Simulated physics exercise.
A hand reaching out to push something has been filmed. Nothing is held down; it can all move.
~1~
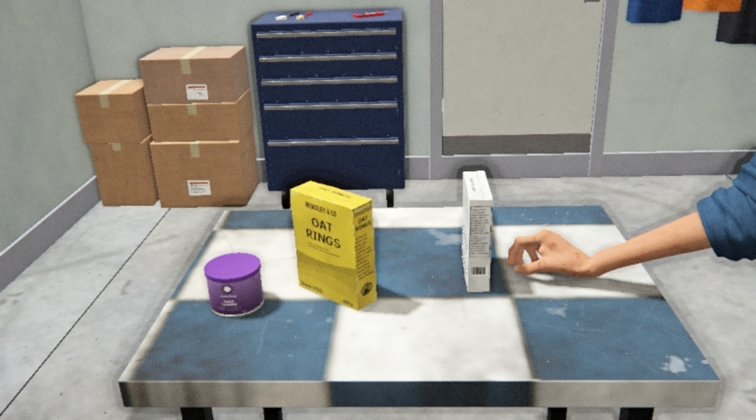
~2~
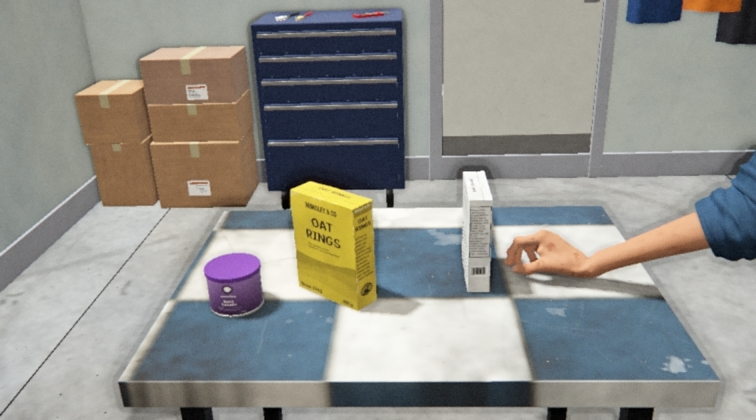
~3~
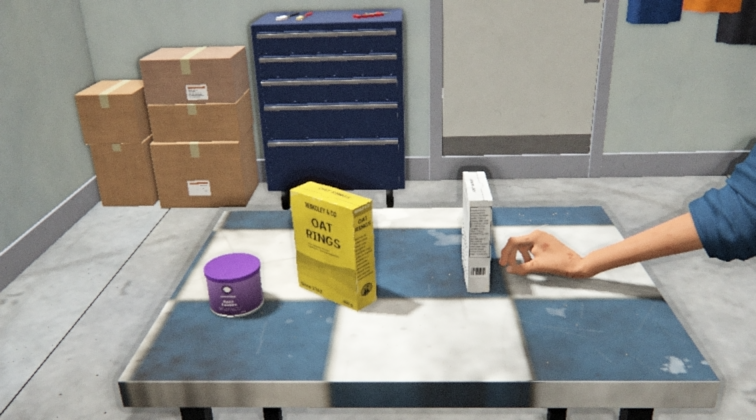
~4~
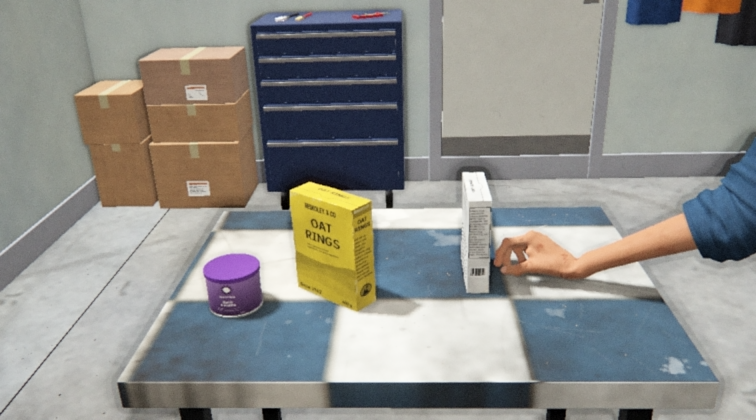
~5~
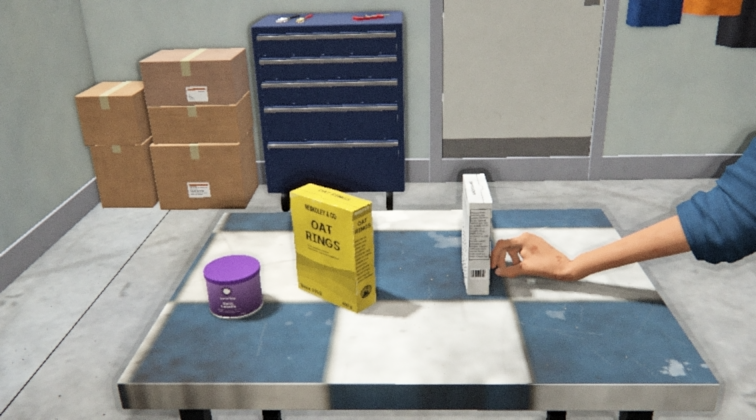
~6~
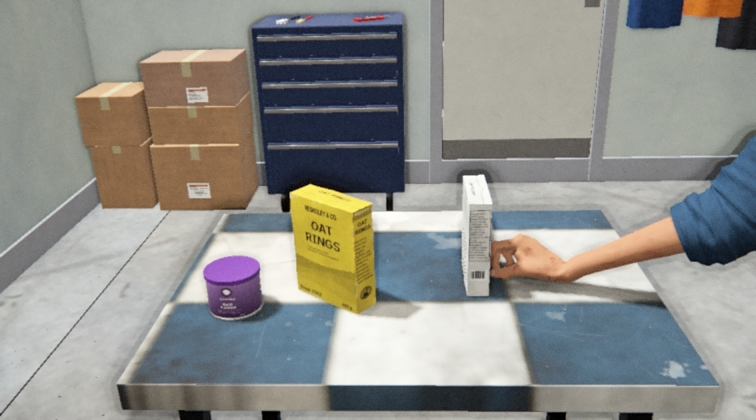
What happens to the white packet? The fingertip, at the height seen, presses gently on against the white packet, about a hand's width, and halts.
Well, it keeps its balance in the end.
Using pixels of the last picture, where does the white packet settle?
End point in the final view: About (410, 235).
Then, 0.50 s past the last view, white packet displaced a little near (452, 235).
Then, 1.00 s past the last view, white packet displaced about its own width near (428, 235).
Finally, moved from the start, white packet. Final places as the last picture's camera would see them, white packet near (410, 235).
